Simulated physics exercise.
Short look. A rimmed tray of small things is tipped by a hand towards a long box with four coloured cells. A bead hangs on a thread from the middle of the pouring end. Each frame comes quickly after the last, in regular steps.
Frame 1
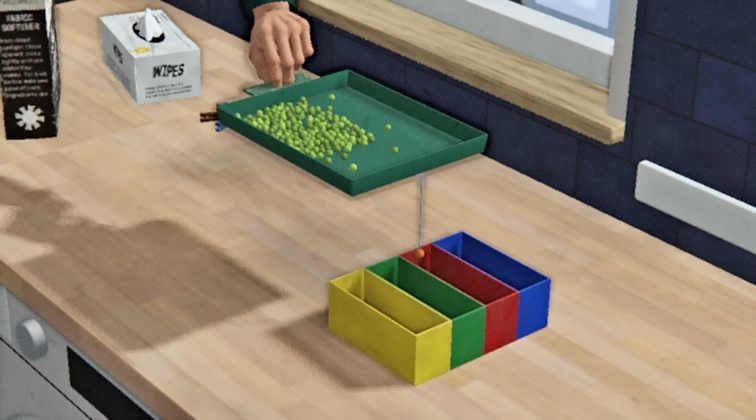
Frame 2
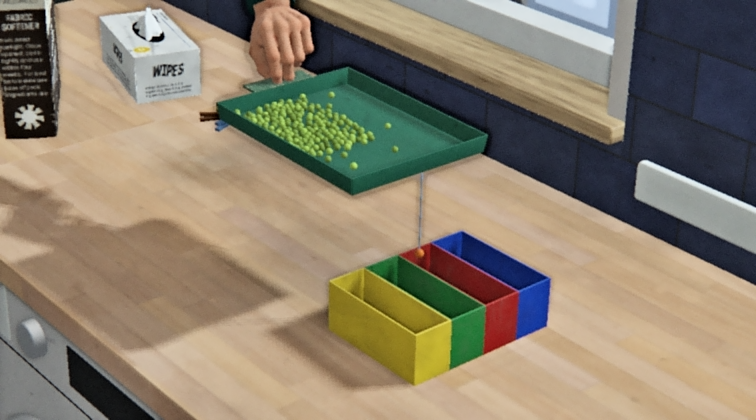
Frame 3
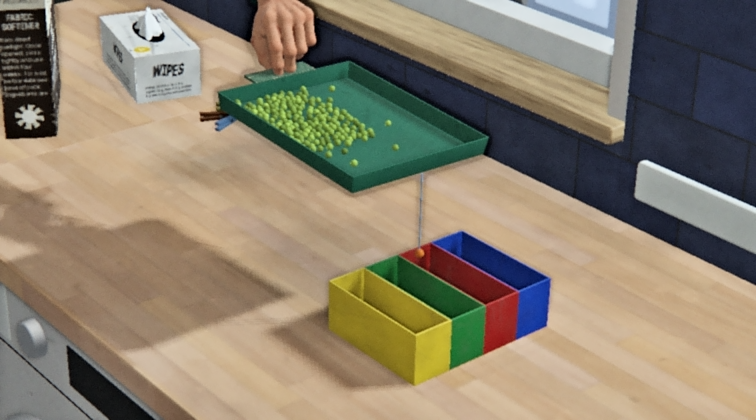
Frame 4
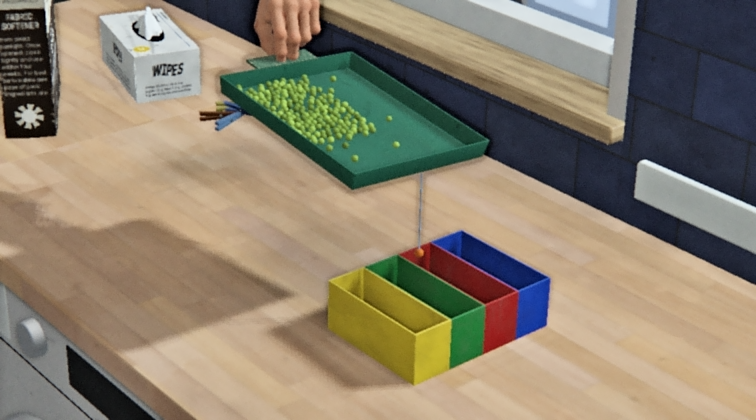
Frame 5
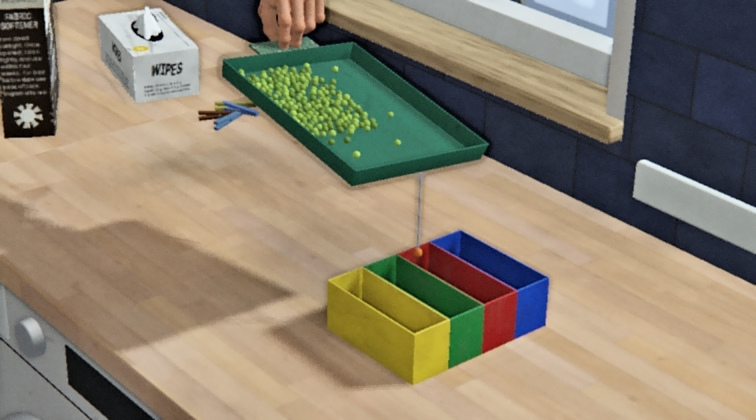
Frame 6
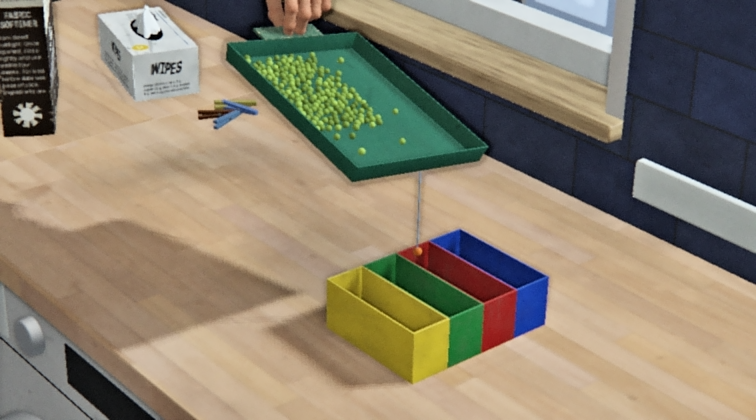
A hand gradually lifts the handle end of a green tray, and small green peas shift.
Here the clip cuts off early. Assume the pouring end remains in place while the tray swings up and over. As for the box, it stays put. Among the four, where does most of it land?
Mostly in the blue cell.
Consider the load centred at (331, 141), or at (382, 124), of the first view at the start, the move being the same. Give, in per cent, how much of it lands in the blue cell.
Share in order: Roughly 80 %, 80 %.
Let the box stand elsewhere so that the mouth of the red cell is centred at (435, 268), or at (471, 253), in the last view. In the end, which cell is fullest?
Try one: The blue cell; try two: That red cell.
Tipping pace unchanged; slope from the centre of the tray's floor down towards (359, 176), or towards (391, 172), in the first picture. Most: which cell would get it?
First: Yellow, second: Yellow.
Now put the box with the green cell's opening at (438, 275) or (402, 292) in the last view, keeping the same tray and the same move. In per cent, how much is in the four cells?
Estimate: 90 % first, 10 % second.
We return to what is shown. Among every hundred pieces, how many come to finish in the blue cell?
Roughly 70 in every hundred pieces, I'd say.
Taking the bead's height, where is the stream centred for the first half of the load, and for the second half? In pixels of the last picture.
(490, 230), then (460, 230).
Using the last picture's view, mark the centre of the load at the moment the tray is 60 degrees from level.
In the last view, the load is centred close to (465, 164).
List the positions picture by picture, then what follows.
The first picture shows corners of the pouring end at (352, 178) and (484, 134), level; middle of the load at (301, 129), dried peas; bead on its thread at (419, 254); yellow cell at (433, 349); green cell at (467, 333); red cell at (501, 319); blue cell at (533, 305).
The second picture shows corners of the pouring end at (353, 177) and (484, 135), level; middle of the load at (300, 126).
The third picture shows corners of the pouring end at (354, 175) and (485, 137), tipped barely, lowest at the right corner; middle of the load at (301, 119).
The fourth picture shows corners of the pouring end at (355, 172) and (486, 140), tipped a little, lowest at the right corner; middle of the load at (302, 109).
The fifth picture shows corners of the pouring end at (356, 169) and (485, 143), tipped a little, lowest at the right corner; middle of the load at (304, 99).
The sixth picture shows corners of the pouring end at (358, 165) and (485, 145), tipped clearly, lowest at the right corner; middle of the load at (310, 90), about two thirds on the move; yellow cell at (430, 346); green cell at (465, 331); red cell at (499, 317); blue cell at (531, 303).
Soon after the last picture, tray tipped steeply; about two thirds on the tray; a stray few in the blue cell; about a quarter falling or outside the box.
A little later, tray tipped right over; about half on the tray; about a quarter in the blue cell; a stray few in the red cell; about a third falling or outside the box.
Later still, tray tipped past a quarter turn; about two thirds in the blue cell; a stray few in the red cell; about a third falling or outside the box.
At rest, tray tipped past a quarter turn; about two thirds in the blue cell; a stray few in the red cell; none in the yellow cell; none in the green cell; about a third outside the box.
